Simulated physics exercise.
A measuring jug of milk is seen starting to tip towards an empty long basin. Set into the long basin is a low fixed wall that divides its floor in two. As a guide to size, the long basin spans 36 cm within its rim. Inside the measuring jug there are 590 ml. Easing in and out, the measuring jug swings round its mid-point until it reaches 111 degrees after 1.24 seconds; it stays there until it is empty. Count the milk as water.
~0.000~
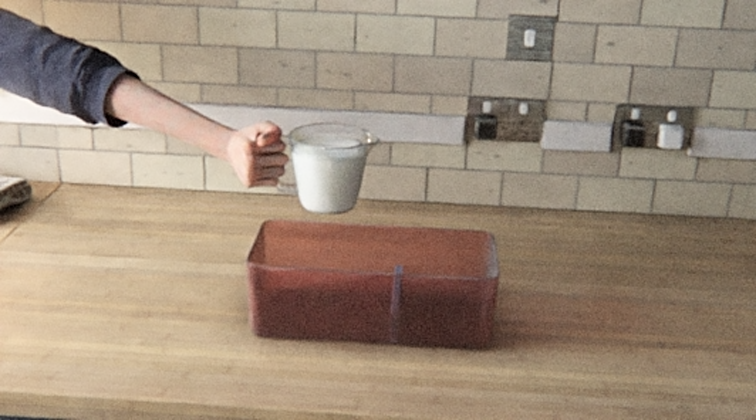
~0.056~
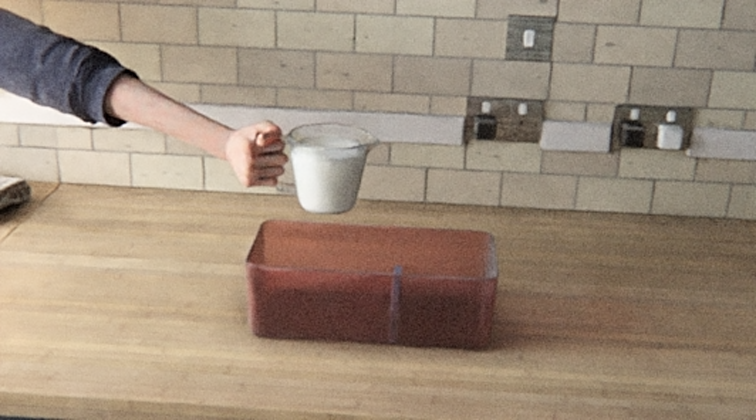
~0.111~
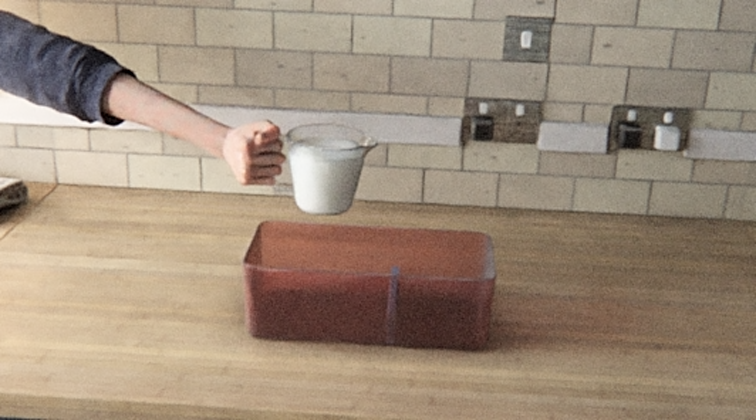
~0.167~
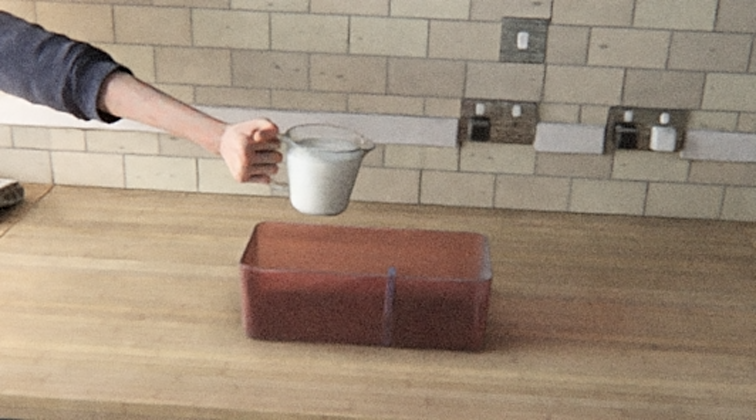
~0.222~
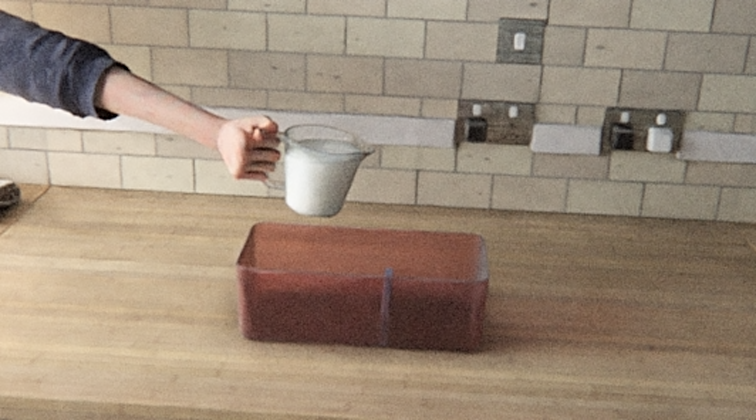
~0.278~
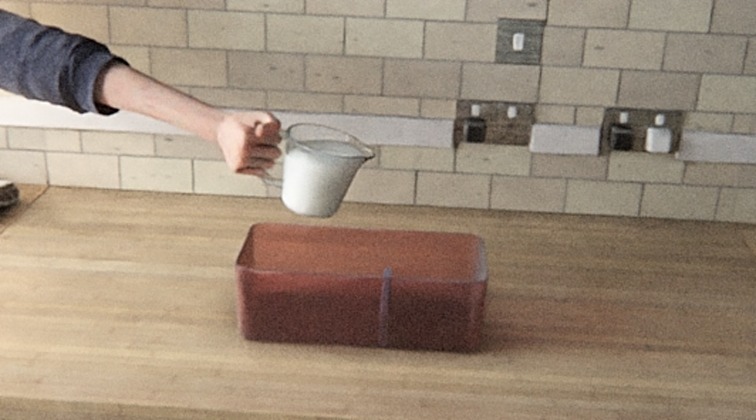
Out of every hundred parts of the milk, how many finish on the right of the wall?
About 78 in every hundred.
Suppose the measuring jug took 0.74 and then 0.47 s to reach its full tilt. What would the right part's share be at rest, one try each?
Try 1: 60 %; try 2: 40 %.
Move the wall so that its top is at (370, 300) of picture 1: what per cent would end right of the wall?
In that case some 90 per cent.
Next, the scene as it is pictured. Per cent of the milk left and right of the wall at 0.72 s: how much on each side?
Left side near 0, right side near 16.
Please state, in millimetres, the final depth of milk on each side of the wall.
On the left it stands about 4 mm, on the right about 22 mm.
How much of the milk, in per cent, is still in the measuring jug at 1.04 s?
About 9 per cent.
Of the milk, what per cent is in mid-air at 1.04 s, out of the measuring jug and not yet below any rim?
8 per cent, roughly.
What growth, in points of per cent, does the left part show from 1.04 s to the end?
Some 12 per cent.
By 0.72 s the tilt is 69° and 64 per cent is still to pour, 0 is left of the wall and 15 right of it.
By 1.04 s the tilt is 104° and 9 per cent is still to pour, 10 is left of the wall and 73 right of it.
By 1.37 s the tilt is 111° and 0 per cent is still to pour, 22 is left of the wall and 78 right of it.
By 1.74 s the tilt is 111° and 0 per cent is still to pour, 21 is left of the wall and 78 right of it.
At rest 21 per cent lies left of the wall, 78 right of it and 1 outside.
